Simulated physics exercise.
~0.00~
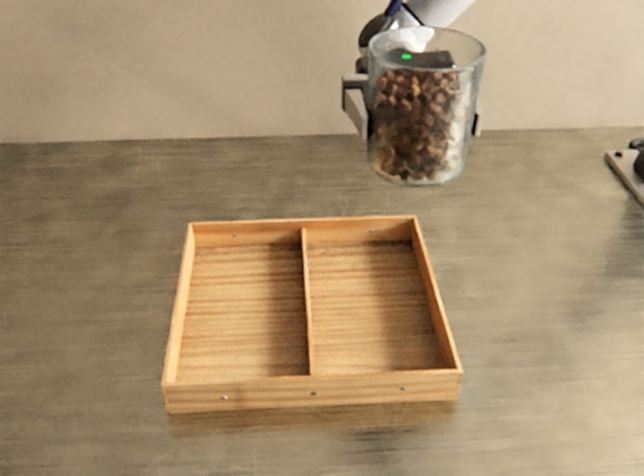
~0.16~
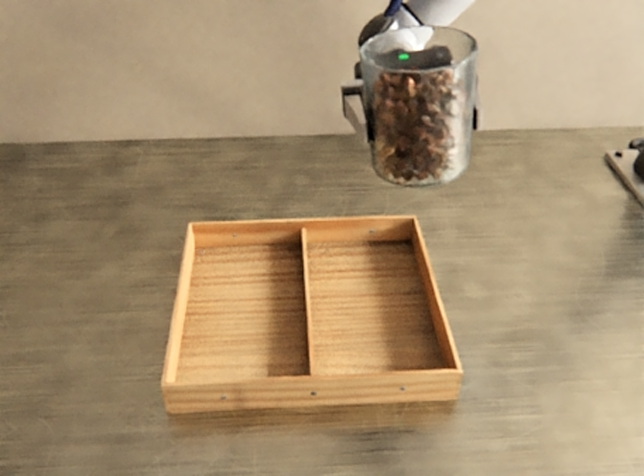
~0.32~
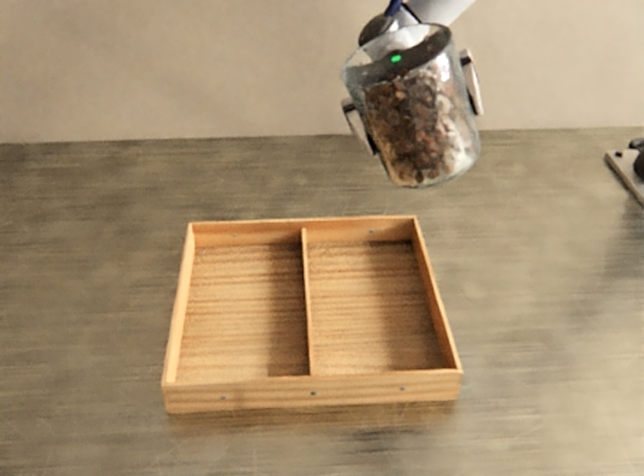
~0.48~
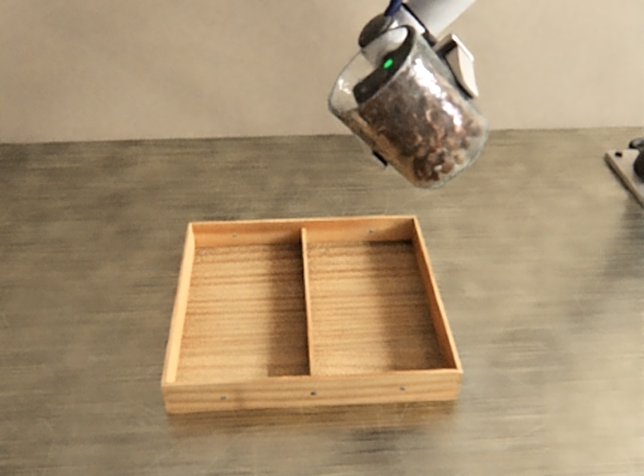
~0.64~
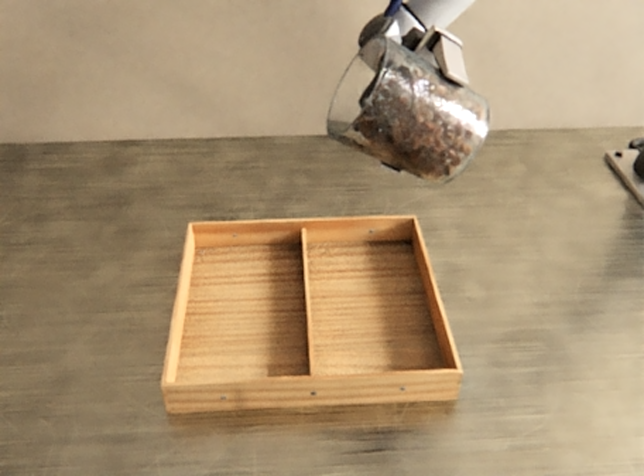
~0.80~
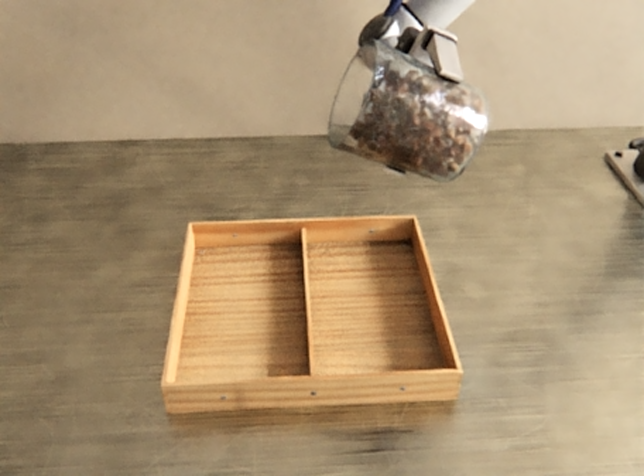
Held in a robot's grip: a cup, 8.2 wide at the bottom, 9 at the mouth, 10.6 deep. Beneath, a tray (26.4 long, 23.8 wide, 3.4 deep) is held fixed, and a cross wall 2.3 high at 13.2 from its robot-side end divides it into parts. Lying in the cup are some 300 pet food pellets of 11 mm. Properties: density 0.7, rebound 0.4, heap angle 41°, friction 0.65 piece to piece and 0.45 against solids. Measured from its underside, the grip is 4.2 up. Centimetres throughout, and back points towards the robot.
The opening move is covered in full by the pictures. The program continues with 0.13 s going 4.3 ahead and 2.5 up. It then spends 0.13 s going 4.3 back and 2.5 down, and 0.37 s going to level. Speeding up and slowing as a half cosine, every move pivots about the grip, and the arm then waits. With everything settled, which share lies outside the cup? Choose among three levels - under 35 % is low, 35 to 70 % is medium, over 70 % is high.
The level is low.
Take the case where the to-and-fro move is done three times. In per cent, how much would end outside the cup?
That change gives some 50 percent.
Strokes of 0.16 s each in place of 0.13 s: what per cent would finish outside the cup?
Then about 10 per cent.
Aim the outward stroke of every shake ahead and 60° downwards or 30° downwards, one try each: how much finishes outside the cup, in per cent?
Result: Approx. 0 % and 5 %, one try each.
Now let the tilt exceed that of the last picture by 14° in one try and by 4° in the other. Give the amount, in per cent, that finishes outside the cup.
Roughly 50 per cent on the first try and 30 per cent on the second.
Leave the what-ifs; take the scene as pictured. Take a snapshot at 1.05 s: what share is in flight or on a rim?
About 14 %.
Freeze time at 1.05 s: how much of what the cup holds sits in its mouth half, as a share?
Some 60 percent is in that half.
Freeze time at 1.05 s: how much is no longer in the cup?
About 15 per cent.
After 1.05 s, tilted 66° forward, highest piece 26 above the table; 255 in the cup, 41 in flight or on a rim.
After 1.30 s, tilted 17° forward, highest piece 28 above the table; 228 in the cup, 59 in the far-side part, 6 in the robot-side part, 3 in flight or on a rim.
After 1.63 s, level, highest piece 27 above the table; 228 in the cup, 62 in the far-side part, 6 in the robot-side part.
After 2.68 s, level, highest piece 27 above the table; 228 in the cup, 62 in the far-side part, 6 in the robot-side part.
In the end, 228 in the cup, 62 in the far-side part, 6 in the robot-side part. That is 23 % outside the cup.
